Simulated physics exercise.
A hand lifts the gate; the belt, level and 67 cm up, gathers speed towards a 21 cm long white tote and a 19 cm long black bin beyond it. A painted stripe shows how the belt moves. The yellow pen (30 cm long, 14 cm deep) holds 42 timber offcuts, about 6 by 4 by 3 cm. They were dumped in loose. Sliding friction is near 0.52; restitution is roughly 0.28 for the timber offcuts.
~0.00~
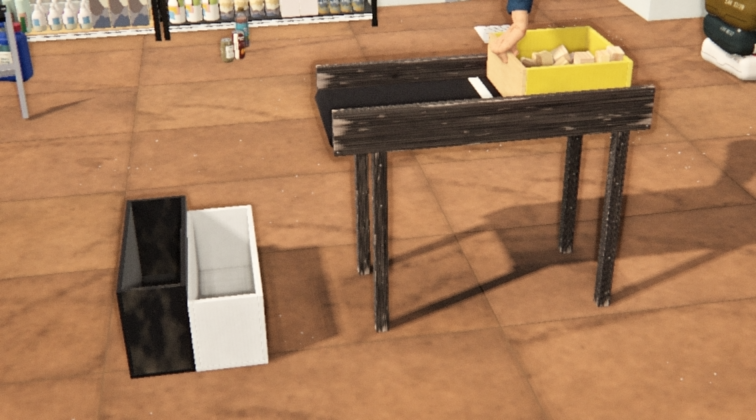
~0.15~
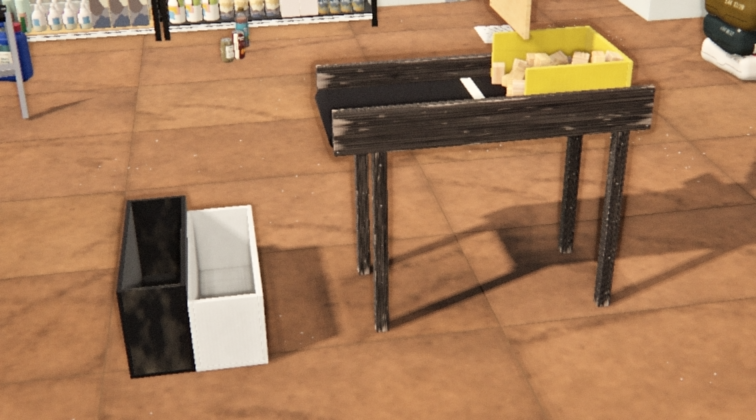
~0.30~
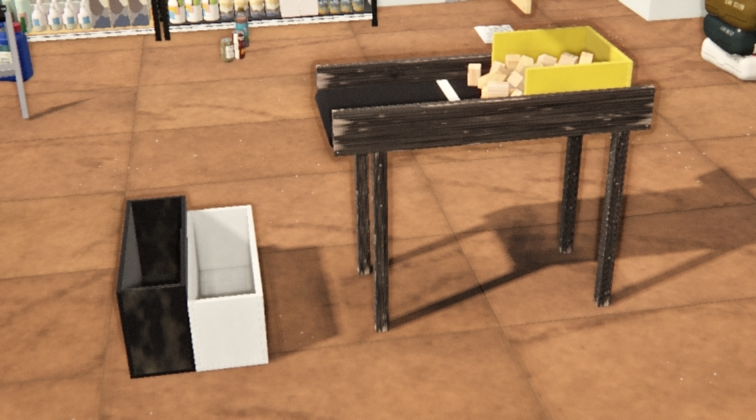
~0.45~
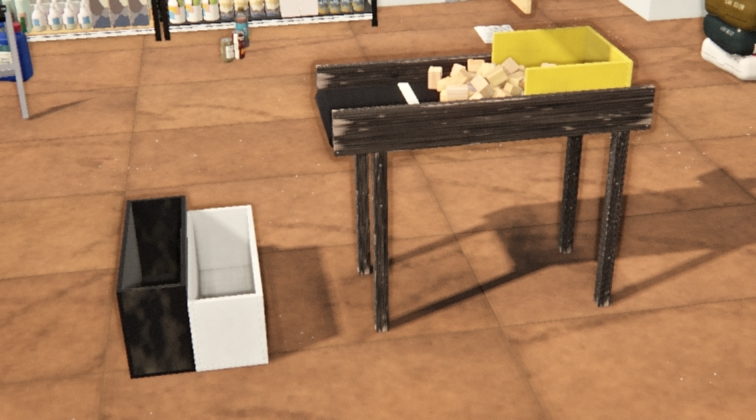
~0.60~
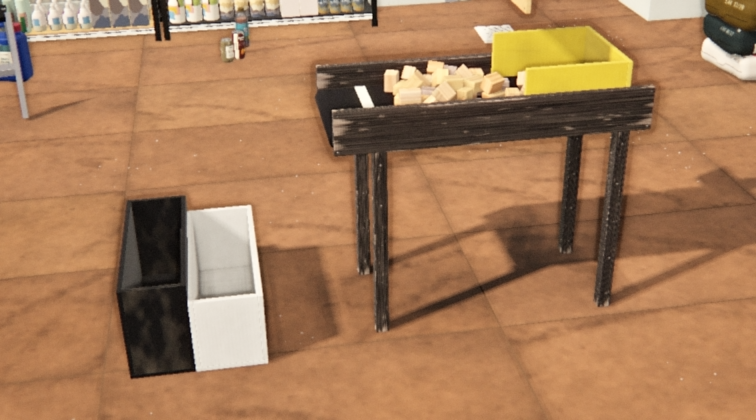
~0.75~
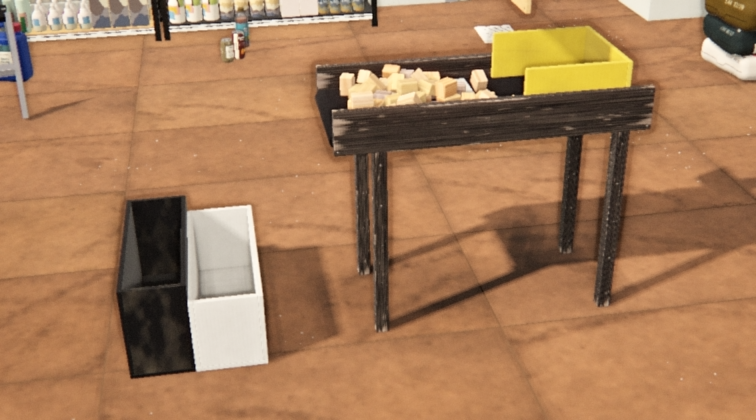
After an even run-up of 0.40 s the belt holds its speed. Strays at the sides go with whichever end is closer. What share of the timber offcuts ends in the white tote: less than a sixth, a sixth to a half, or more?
Ending in the white tote: More than half of them.
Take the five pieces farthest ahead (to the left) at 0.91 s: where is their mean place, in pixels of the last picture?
Near (307, 108).
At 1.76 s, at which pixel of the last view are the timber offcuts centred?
At about (224, 302).
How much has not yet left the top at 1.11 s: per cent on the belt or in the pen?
Roughly 35 per cent.
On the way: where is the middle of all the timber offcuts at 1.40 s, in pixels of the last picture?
Near (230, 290).
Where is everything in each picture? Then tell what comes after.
In the first picture (each is followed by its nearest rim corner in this view), yellow pen, (526, 69); white tote, (193, 302); 0 cm of belt gone by; none out.
Yellow pen, (526, 69); 3 cm of belt gone by, in the second picture.
Yellow pen, (526, 69); 10 cm of belt gone by; 7 out, the lowest offcut at (489, 82), in the third picture.
Yellow pen, (526, 69); 22 cm of belt gone by; 25 out, the lowest offcut at (448, 85), in the fourth picture.
Yellow pen, (526, 69); 36 cm of belt gone by; 37 out, the lowest offcut at (403, 88), in the fifth picture.
Yellow pen, (526, 69); white tote, (193, 302); 50 cm of belt gone by; 41 out, in the sixth picture.
After 0.91 s, 35 on the belt and 7 in the air.
After 1.11 s, 14 on the belt and 28 in the air.
After 1.40 s, 29 in the white tote, 1 on the belt and 12 in the air.
Outcome (at 1.76 s), 42 in the white tote. Asked share, 42 of 42, 100 per cent.
